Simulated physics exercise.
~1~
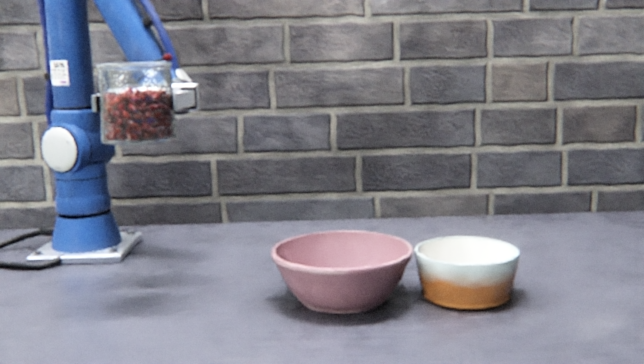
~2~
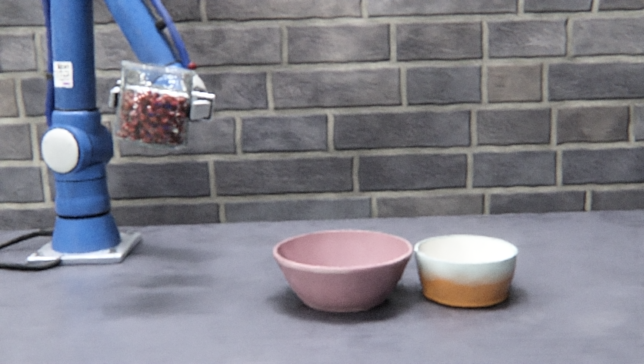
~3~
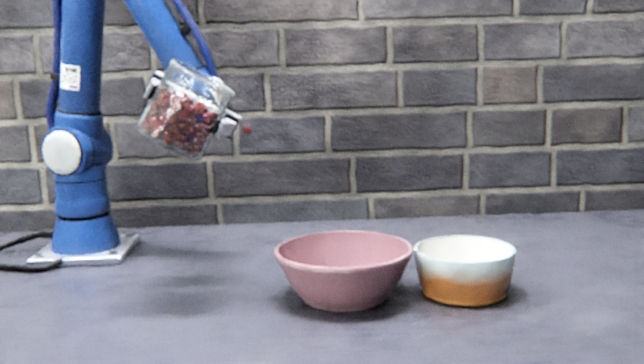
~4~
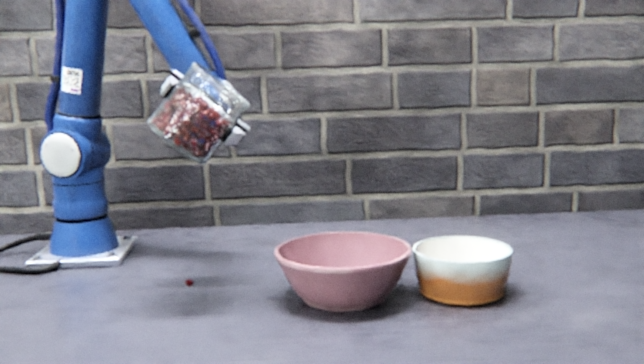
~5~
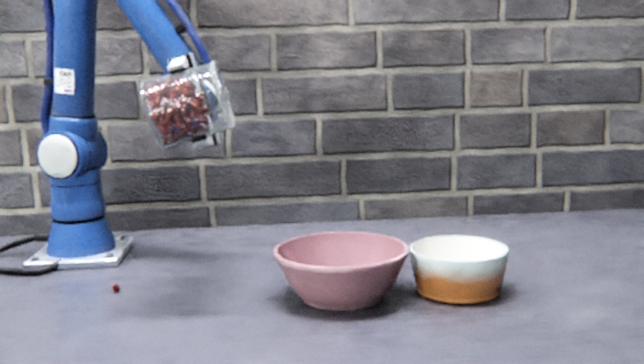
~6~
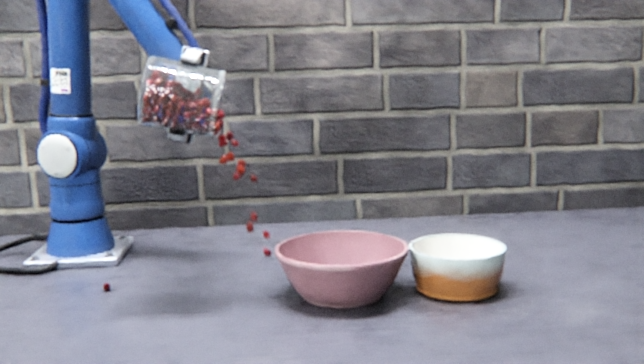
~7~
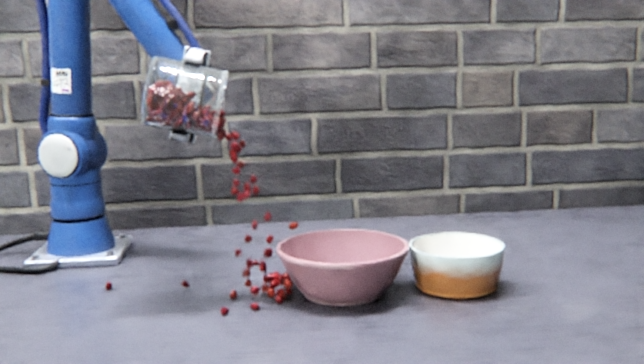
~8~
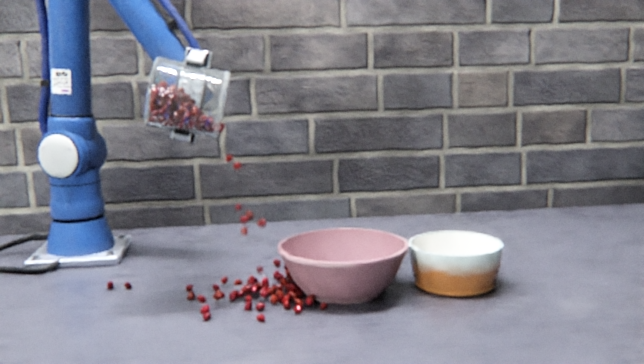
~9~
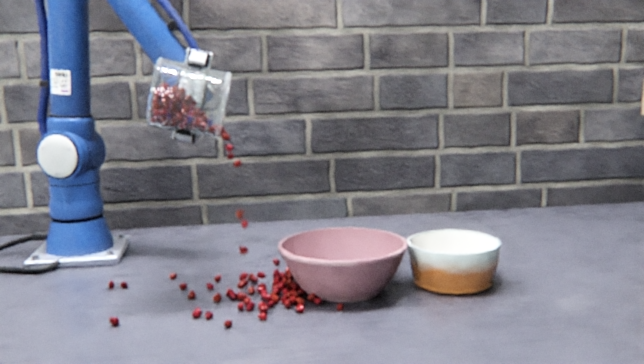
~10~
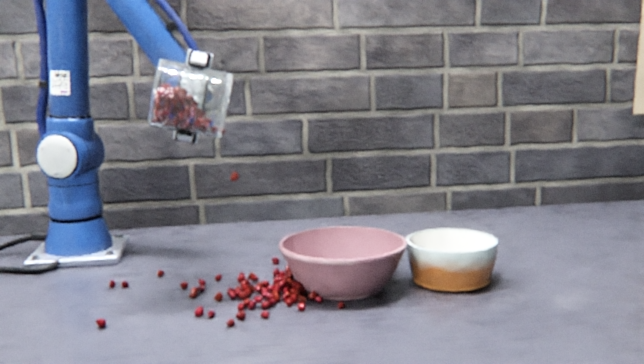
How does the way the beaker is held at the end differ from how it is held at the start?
At the start the robot arm holds the beaker upright, but by the end it is tipped over onto its side.
